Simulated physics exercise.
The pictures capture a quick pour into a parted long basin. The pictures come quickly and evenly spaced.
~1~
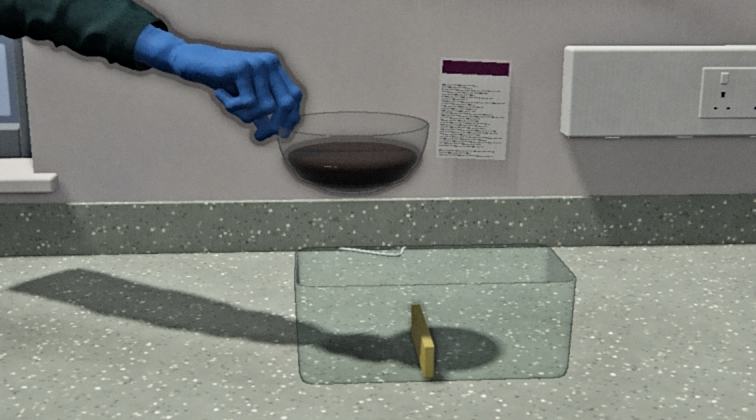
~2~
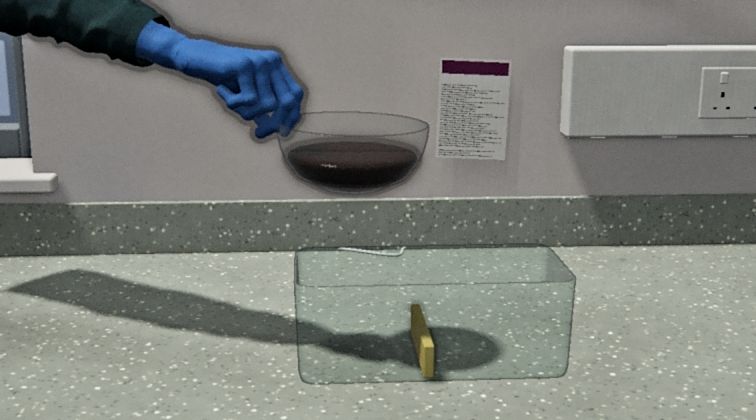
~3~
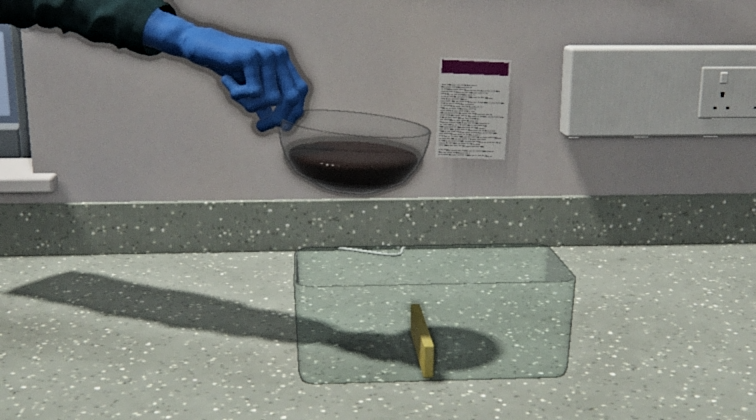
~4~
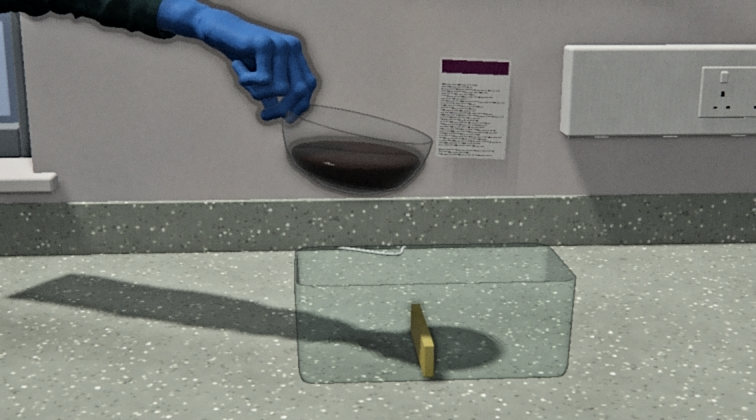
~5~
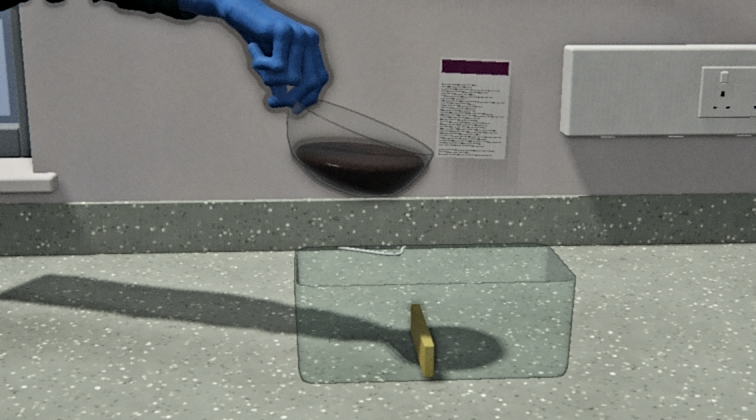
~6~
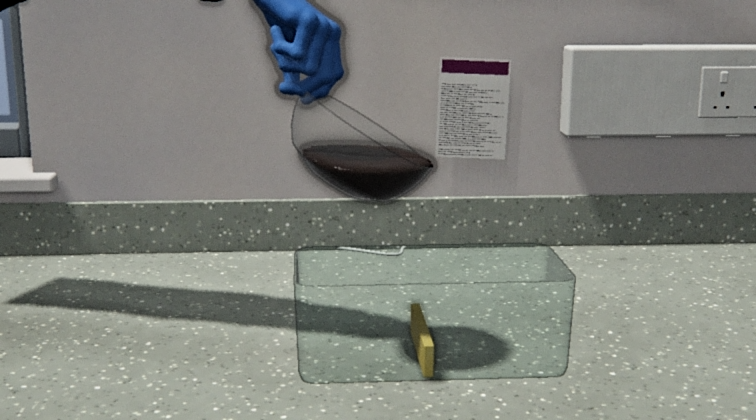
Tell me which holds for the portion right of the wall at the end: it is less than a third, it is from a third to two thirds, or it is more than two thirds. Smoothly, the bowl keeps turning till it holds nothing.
The share right of the wall is left bigger than two thirds.
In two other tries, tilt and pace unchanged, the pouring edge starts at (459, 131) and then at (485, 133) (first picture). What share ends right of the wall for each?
First some 90, then 90 per cent.
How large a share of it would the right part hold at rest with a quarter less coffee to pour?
It comes to near 80 per cent.
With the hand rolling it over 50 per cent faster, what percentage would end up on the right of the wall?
About 75 in a hundred.
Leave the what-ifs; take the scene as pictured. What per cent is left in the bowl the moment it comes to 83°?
Around 25 in a hundred.
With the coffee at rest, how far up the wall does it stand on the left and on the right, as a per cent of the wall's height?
I get 10 % for the left and 50 % for the right.
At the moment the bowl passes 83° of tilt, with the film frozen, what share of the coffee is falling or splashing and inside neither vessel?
That works out near 35 percent.
A moment on, the bowl is tipped on its side and 26 per cent is still to pour, 0 is left of the wall and 41 right of it.
Next, the bowl is tipped on its side and 3 per cent is still to pour, 13 is left of the wall and 78 right of it.
Then the bowl is tipped on its side and 0 per cent is still to pour, 15 is left of the wall and 84 right of it.
Later the bowl is tipped on its side and 0 per cent is still to pour, 15 is left of the wall and 84 right of it.
At rest 15 per cent lies left of the wall, 84 right of it and 1 outside.
